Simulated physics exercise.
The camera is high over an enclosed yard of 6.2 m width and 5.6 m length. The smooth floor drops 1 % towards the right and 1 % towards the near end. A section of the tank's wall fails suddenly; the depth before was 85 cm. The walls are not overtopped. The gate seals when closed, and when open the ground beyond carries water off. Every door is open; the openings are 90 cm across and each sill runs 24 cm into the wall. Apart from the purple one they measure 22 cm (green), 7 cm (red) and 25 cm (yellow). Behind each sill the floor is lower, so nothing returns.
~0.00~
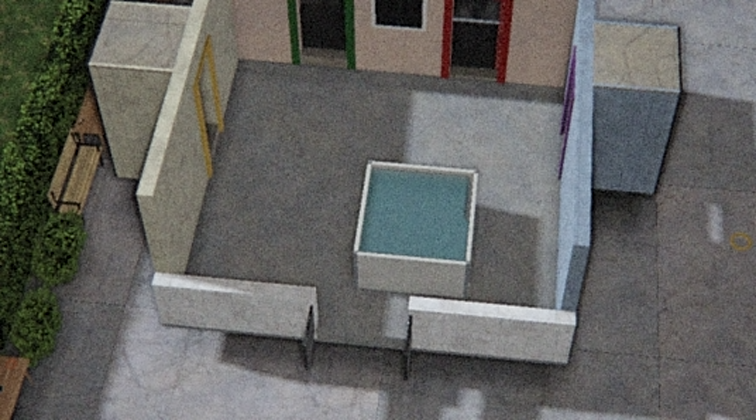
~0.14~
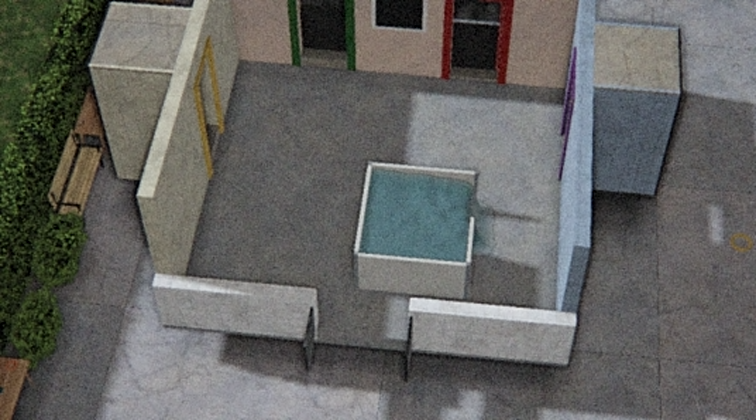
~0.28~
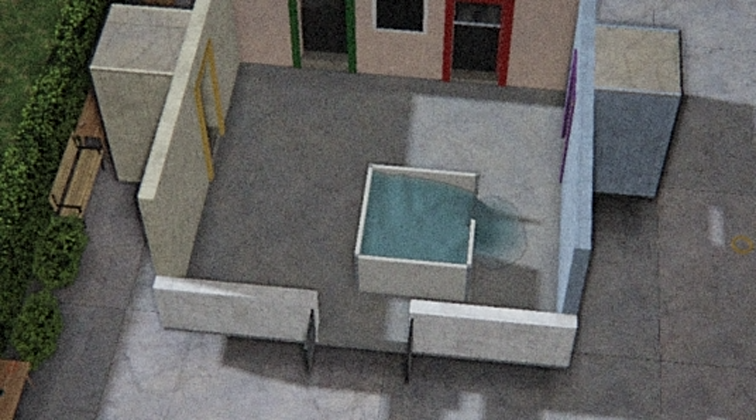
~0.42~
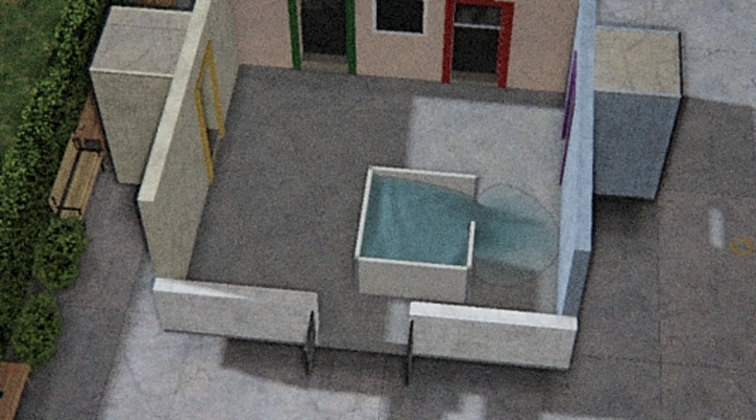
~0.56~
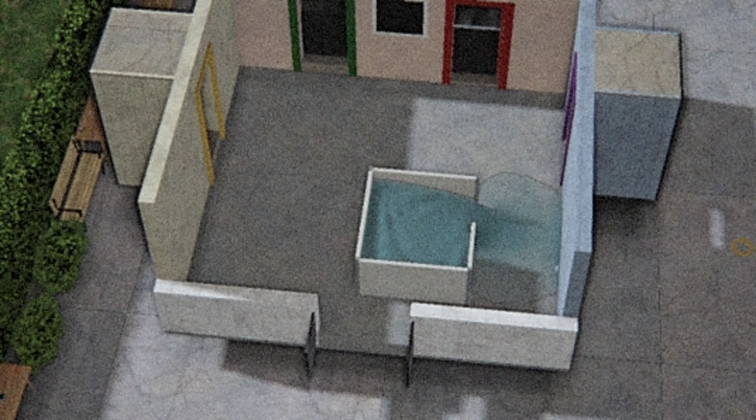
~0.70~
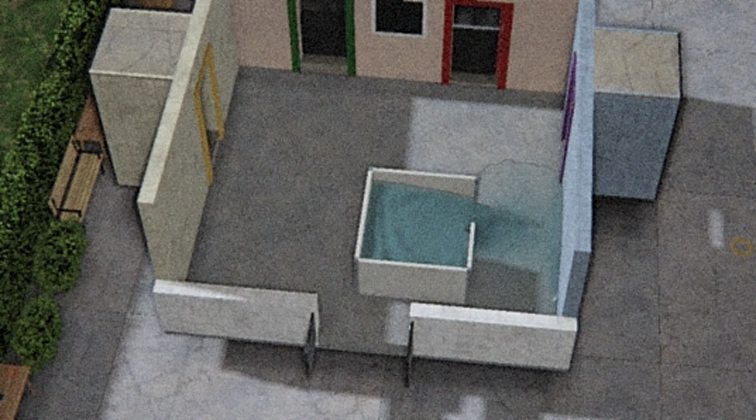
A square tank of still water stood in a walled yard until its right side opened, and water poured out, fanning across the floor to the right-hand wall and spreading along it both ways.
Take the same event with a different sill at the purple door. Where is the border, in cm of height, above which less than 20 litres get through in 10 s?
Some 14 cm above the ground.
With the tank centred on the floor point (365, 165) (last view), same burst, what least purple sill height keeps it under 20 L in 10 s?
About 34 cm.
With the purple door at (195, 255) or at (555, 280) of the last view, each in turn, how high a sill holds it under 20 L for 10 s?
About 7.0 and 36 cm.
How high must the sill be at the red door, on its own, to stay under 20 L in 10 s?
Roughly 10.0 cm at red.
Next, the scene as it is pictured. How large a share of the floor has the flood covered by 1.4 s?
About 15 per cent.
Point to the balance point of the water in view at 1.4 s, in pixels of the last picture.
At about (460, 245).
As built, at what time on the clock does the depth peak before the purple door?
Near 1.4 s.
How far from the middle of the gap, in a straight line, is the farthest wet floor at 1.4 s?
Some 3.8 m out.
After 1.4 s water covers 15 % of the floor, deepest (53 cm) near (556, 239); 18 cm at the purple door, 7 litres in over its 6 cm sill.
After 3.0 s water covers 45 % of the floor, deepest (32 cm) near (552, 347); 12 cm at the purple door, 64 litres in over its 6 cm sill.
After 10.0 s water covers 100 % of the floor, deepest (12 cm) near (309, 323); 6 cm at the purple door, 105 litres in over its 6 cm sill.
At the purple door as built, the water arrived by 0.9 s and peaked near 18 cm at 1.4 s.
With a sill of 11 cm, 39 litres would have come in within the 10 s; with 15.5 cm, 14 litres. So under 20 litres takes about 14 cm.
